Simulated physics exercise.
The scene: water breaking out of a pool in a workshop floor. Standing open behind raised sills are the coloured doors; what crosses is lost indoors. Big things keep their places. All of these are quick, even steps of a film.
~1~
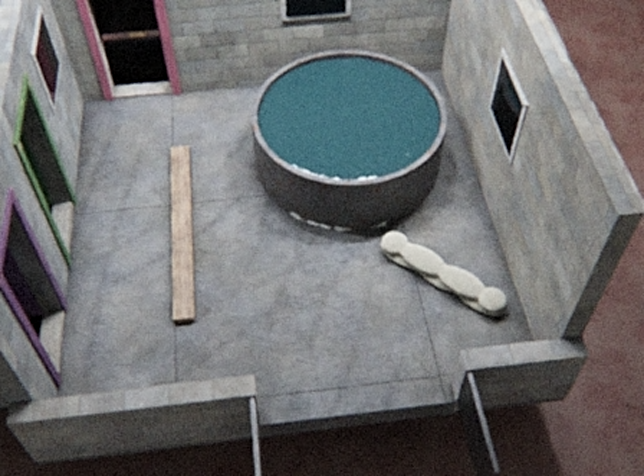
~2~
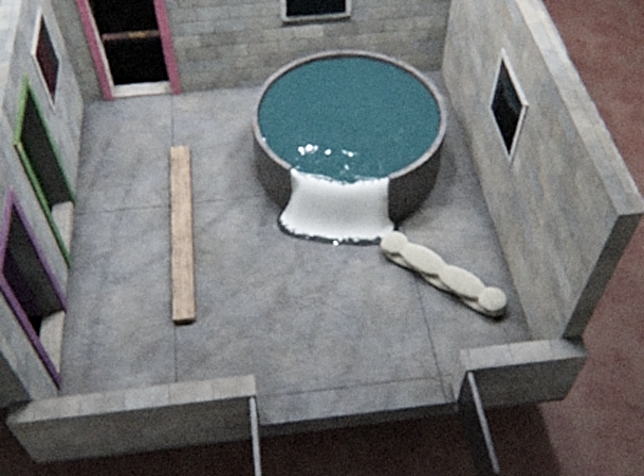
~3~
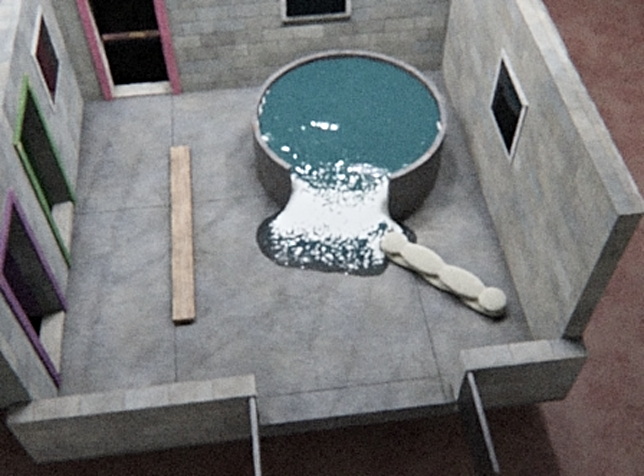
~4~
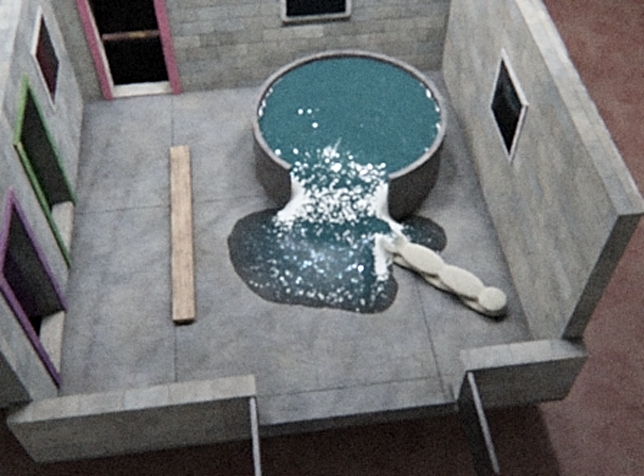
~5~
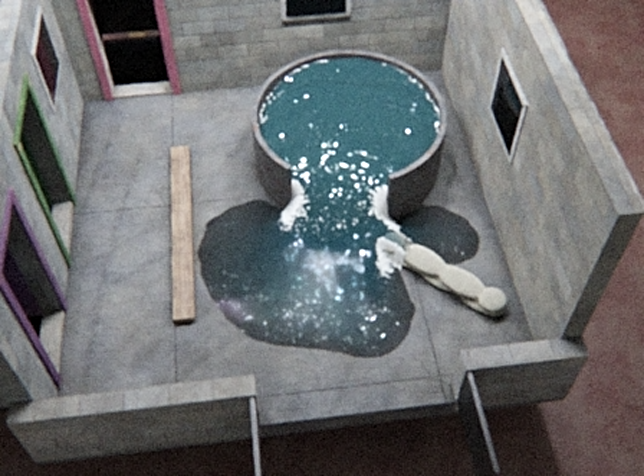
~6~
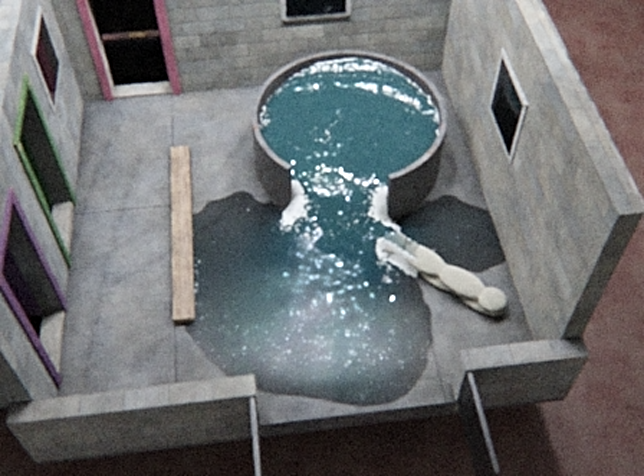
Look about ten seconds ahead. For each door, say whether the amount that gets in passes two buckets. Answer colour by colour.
Purple door: Yes, pink door: Yes, green door: No.
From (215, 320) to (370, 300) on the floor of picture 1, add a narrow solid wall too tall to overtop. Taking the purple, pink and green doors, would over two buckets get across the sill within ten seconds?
In that case purple tops the limit, pink tops the limit and green tops the limit.
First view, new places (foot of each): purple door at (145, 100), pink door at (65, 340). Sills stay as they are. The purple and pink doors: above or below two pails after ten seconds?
So the purple door ends up above and the pink door ends up above.
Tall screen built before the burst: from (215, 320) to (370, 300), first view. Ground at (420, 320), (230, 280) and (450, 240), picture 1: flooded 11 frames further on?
Submerged; submerged; submerged.
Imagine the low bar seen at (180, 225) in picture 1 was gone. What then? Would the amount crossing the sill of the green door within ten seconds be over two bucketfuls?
Briefly, the green door stays within the limit.
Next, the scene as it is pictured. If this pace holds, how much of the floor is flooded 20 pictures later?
I make it 70 per cent.
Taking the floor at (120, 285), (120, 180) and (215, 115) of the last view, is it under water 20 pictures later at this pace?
First spot submerged, second spot submerged, third spot spared.
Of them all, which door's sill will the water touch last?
My answer is the door marked pink.
A moment on, water covers 45 % of the floor; the purple door not reached, the pink door not reached, the green door not reached.
Next, water covers 55 % of the floor; the purple door wet at the sill, nothing in, the pink door not reached, the green door not reached.
Then, water covers 70 % of the floor; the purple door over two buckets in, the pink door not reached, the green door wet at the sill, nothing in.
Later, water covers 90 % of the floor; the purple door far over two buckets in, the pink door over two buckets in, the green door wet at the sill, nothing in.
In the end, water covers 95 % of the floor; the purple door far over two buckets in, the pink door far over two buckets in, the green door wet at the sill, nothing in.
